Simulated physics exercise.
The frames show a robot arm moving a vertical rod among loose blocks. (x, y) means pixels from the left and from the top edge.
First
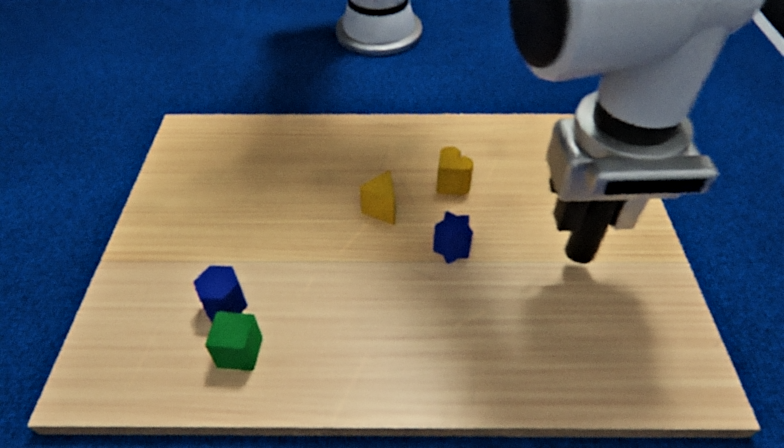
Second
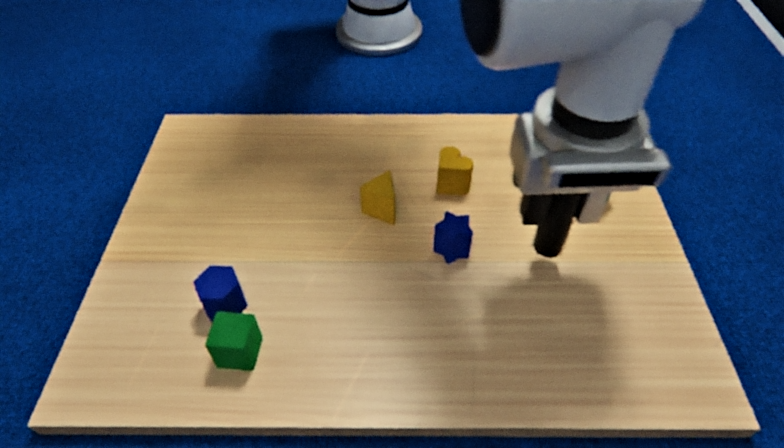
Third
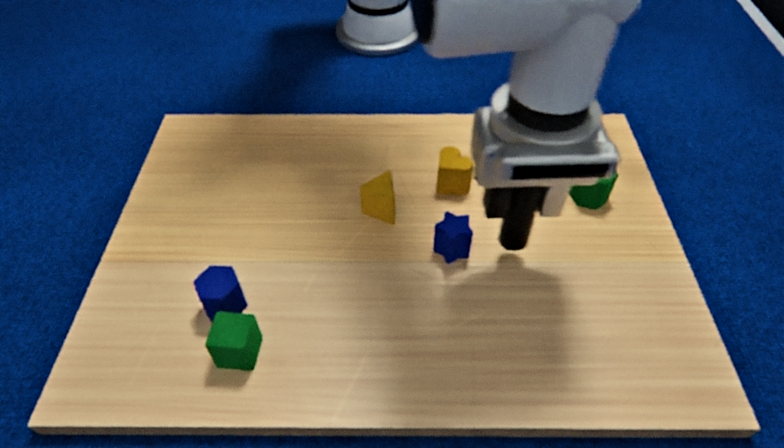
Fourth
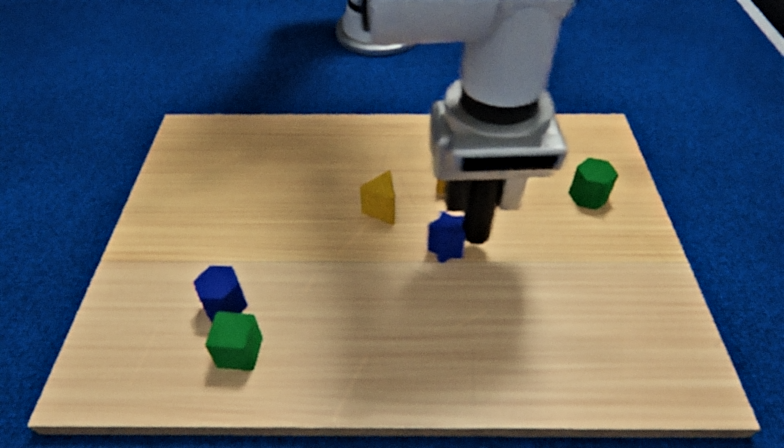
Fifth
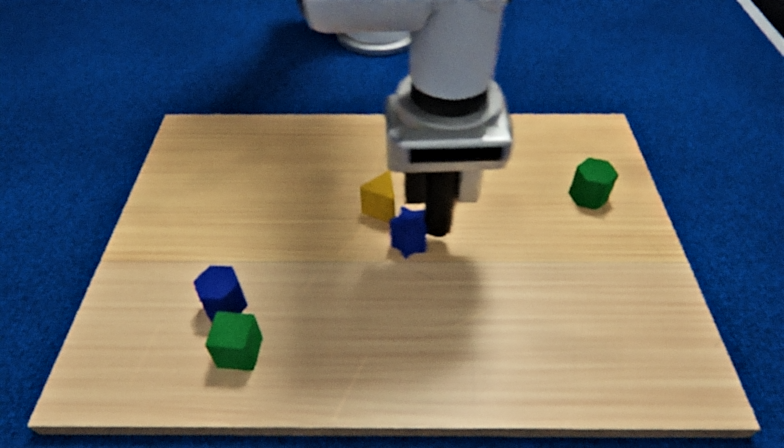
On a wooden board, a robot arm moves its rod left and pushes a blue star-shaped block.
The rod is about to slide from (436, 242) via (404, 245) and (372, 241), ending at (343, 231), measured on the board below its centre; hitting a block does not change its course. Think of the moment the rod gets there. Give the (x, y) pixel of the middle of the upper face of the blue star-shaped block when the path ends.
It is going to be at (313, 213).
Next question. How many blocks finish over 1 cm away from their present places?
It moves one block.
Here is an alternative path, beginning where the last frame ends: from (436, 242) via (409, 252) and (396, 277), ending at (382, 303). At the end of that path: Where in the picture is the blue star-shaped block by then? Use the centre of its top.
The answer is (378, 227).
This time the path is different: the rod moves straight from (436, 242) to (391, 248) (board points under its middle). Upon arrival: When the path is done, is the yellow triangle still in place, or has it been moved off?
It holds its position.
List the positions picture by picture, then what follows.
The first frame shows tip of the rod (580, 253), middles of tops, yellow triangle (381, 185), blue star-shaped block (455, 224).
The second frame shows rod (547, 247), nothing pushed.
The third frame shows rod (513, 240), nothing pushed.
The fourth frame shows rod (476, 234), blue star-shaped block (449, 224).
The fifth frame shows rod (438, 227), yellow triangle (381, 185), blue star-shaped block (410, 219).
On the path given first. One third of the way, rod (403, 229); blue star-shaped block (374, 220).
Two thirds of the way, rod (370, 225); blue star-shaped block (340, 217).
At the end, rod (341, 215); yellow triangle unmoved; blue star-shaped block (313, 213), turned 15° anticlockwise.
